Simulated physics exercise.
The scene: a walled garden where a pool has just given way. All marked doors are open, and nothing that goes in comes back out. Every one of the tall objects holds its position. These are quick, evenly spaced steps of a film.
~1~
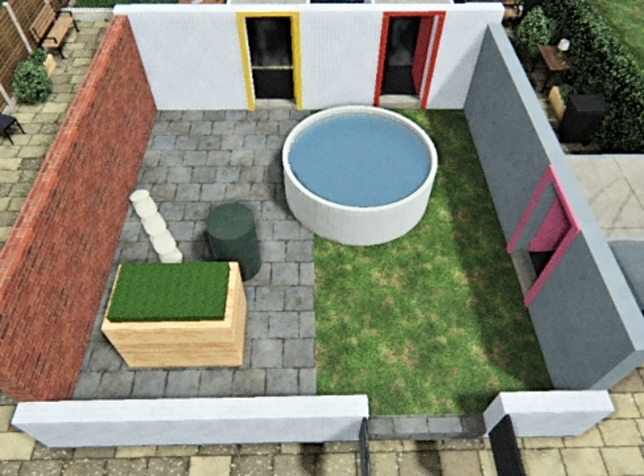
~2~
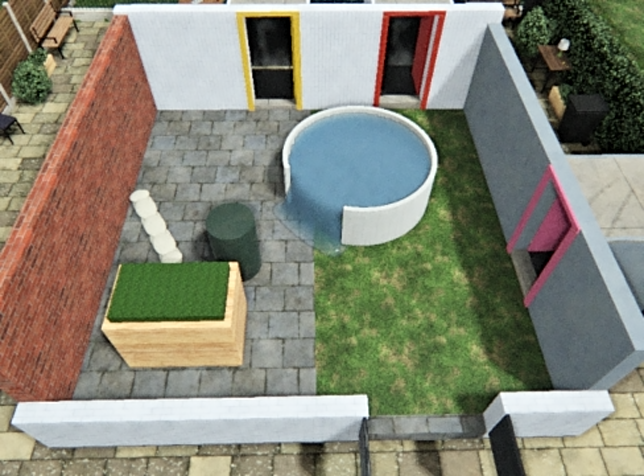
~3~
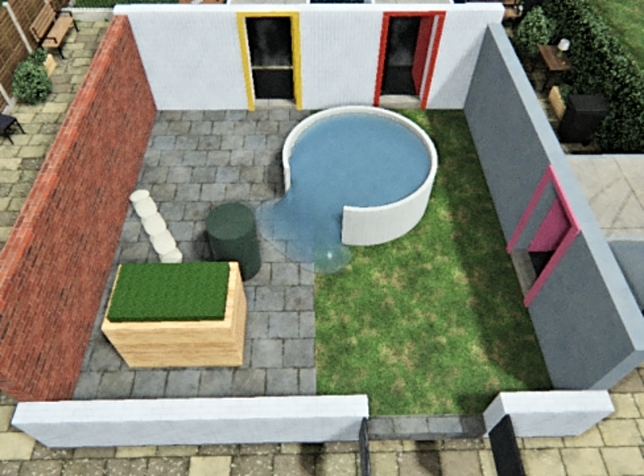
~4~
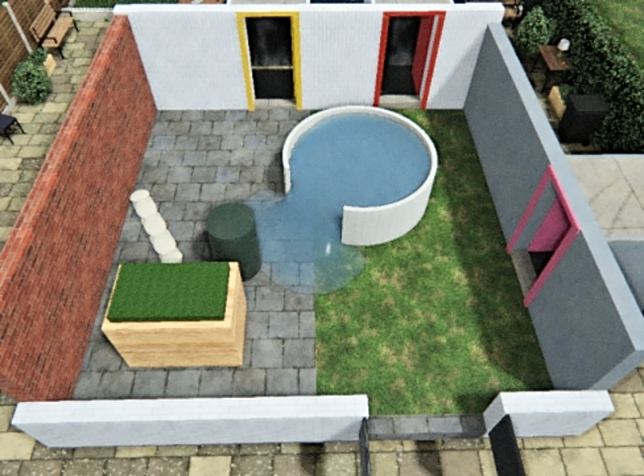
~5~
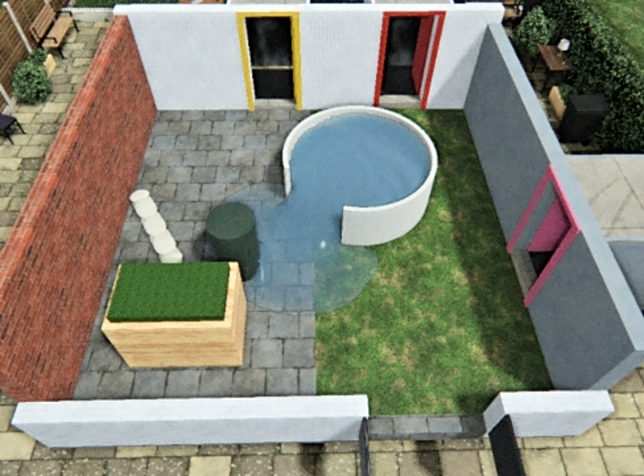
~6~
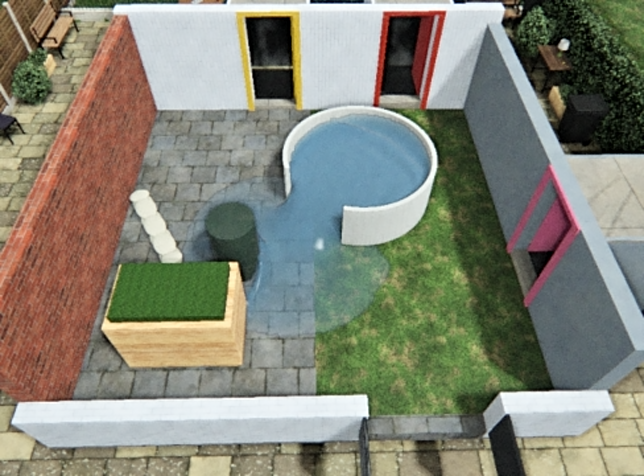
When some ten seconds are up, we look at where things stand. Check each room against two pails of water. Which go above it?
Result: Most likely the yellow door will not exceed two buckets; most likely the pink door will not exceed two buckets; most likely the red door will not exceed two buckets.
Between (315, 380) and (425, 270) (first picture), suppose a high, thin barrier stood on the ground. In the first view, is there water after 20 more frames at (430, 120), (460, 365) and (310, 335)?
Reading the points as listed, I get left untouched, then deluged, then deluged.
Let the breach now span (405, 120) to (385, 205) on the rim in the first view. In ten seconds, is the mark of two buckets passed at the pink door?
The pink door goes past it.
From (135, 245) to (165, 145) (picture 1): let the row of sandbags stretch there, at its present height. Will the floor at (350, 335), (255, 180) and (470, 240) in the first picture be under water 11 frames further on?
The first point is swamped, the second still bare and the third still bare.
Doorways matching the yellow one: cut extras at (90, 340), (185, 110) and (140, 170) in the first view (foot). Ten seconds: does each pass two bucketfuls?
Taken in sequence, they go: Exceeded, exceeded, exceeded.
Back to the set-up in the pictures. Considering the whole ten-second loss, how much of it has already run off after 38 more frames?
Roughly 50 percent of it.
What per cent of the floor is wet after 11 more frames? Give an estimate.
Around 45 in a hundred.
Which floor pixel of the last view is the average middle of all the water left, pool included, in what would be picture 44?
Near (292, 239) in the last view.
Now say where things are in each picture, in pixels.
In the first frame, the pool at (359, 157) is whole and still.
In the second frame, water pours out at (309, 214) and has run to (343, 247).
In the third frame, the front is at (259, 210), out from the gap at (309, 217).
In the fourth frame, water pours out at (309, 218) and has run to a hidden place.
In the fifth frame, the front is at (209, 248), out from the gap at (309, 218).
In the sixth frame, the front is at a hidden place, out from the gap at (309, 218).
A moment on, water covers 30 % of the floor; the yellow door not reached, the pink door not reached, the red door not reached.
Next, water covers 45 % of the floor; the yellow door not reached, the pink door not reached, the red door not reached.
Then, water covers 60 % of the floor; the yellow door wet at the sill, nothing in, the pink door not reached, the red door not reached.
Later, water covers 85 % of the floor; the yellow door wet at the sill, nothing in, the pink door wet at the sill, nothing in, the red door wet at the sill, nothing in.
In the end, water covers 95 % of the floor; the yellow door wet at the sill, nothing in, the pink door wet at the sill, nothing in, the red door wet at the sill, nothing in.
